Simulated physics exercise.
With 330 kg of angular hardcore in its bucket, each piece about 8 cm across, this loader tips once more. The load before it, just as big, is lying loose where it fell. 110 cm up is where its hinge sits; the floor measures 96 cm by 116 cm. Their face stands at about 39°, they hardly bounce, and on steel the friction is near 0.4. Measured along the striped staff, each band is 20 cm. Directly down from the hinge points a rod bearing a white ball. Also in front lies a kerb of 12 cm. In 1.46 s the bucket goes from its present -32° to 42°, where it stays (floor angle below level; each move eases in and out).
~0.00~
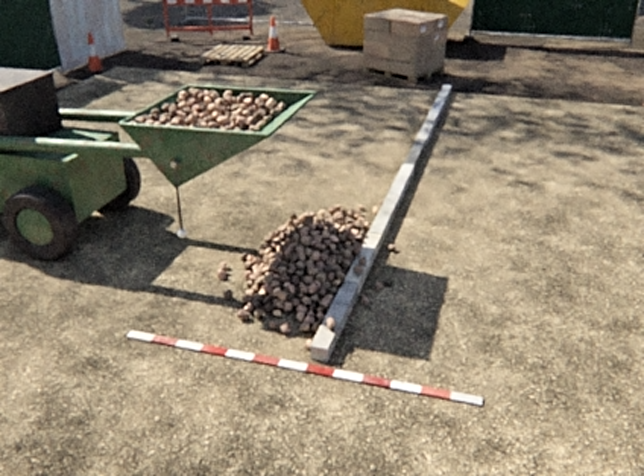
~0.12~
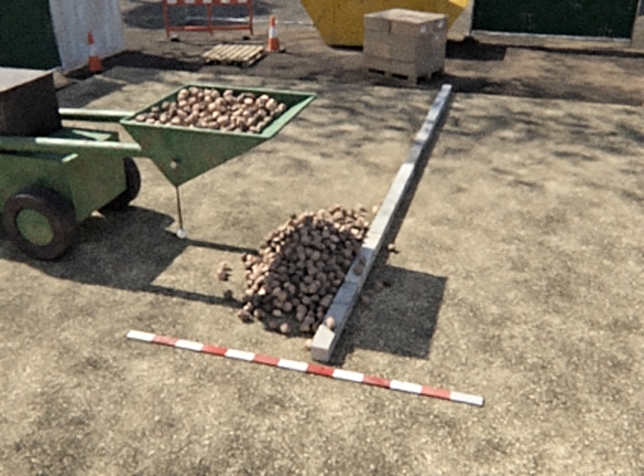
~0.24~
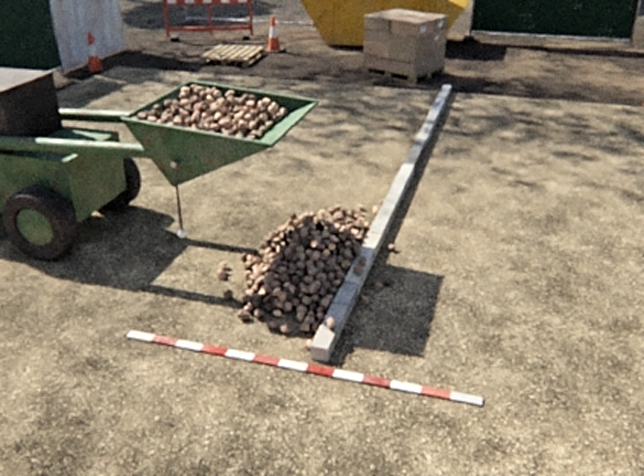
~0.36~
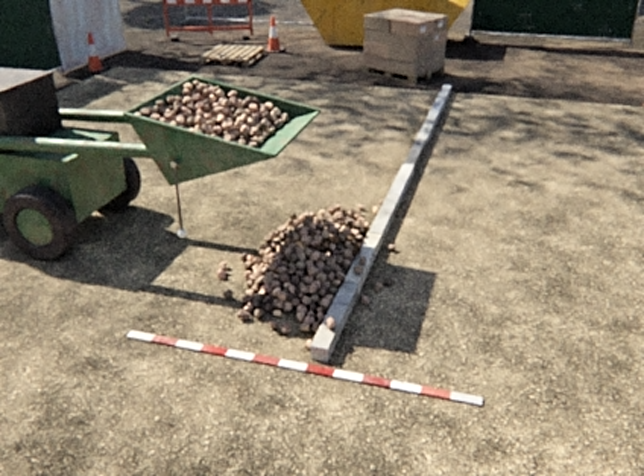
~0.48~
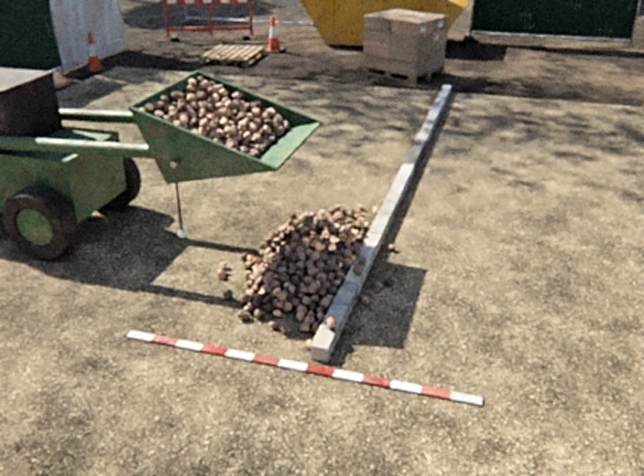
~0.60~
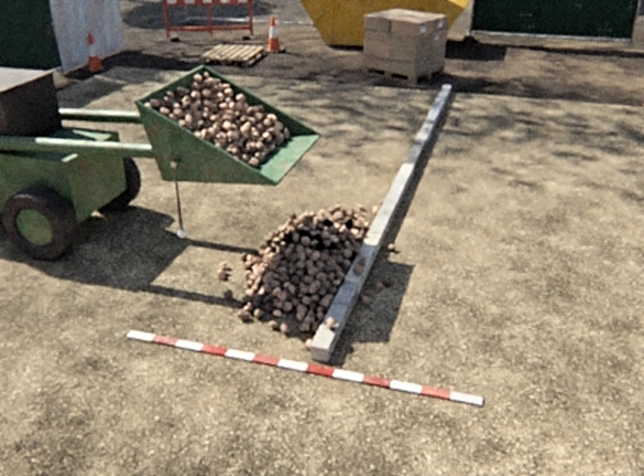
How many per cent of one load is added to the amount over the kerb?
About 1 per cent of a load.
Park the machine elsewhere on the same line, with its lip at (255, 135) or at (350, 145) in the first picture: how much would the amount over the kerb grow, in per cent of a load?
First place: Roughly 0 %; second place: Roughly 60 %.
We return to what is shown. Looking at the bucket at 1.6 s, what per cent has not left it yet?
65 % still inside.
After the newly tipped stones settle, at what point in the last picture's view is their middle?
They end up centred around (289, 243).
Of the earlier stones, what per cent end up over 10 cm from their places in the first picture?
Near 0 per cent, I reckon.
After 1.1 s the floor is at 31°; in per cent of one load, 100 in the bucket, 99 on this side of the kerb, 1 over the kerb; the foremost stones are at (368, 276).
After 1.6 s the floor is at 42°; in per cent of one load, 63 in the bucket, 136 on this side of the kerb, 1 over the kerb; the foremost stones are at (368, 276).
After 1.9 s the floor is at 42°; in per cent of one load, 15 in the bucket, 184 on this side of the kerb, 1 over the kerb; the foremost stones are at (368, 278).
After 4.6 s the floor is at 42°; in per cent of one load, 0 in the bucket, 198 on this side of the kerb, 2 over the kerb; the foremost stones are at (384, 281). Net gain over the kerb, 1.
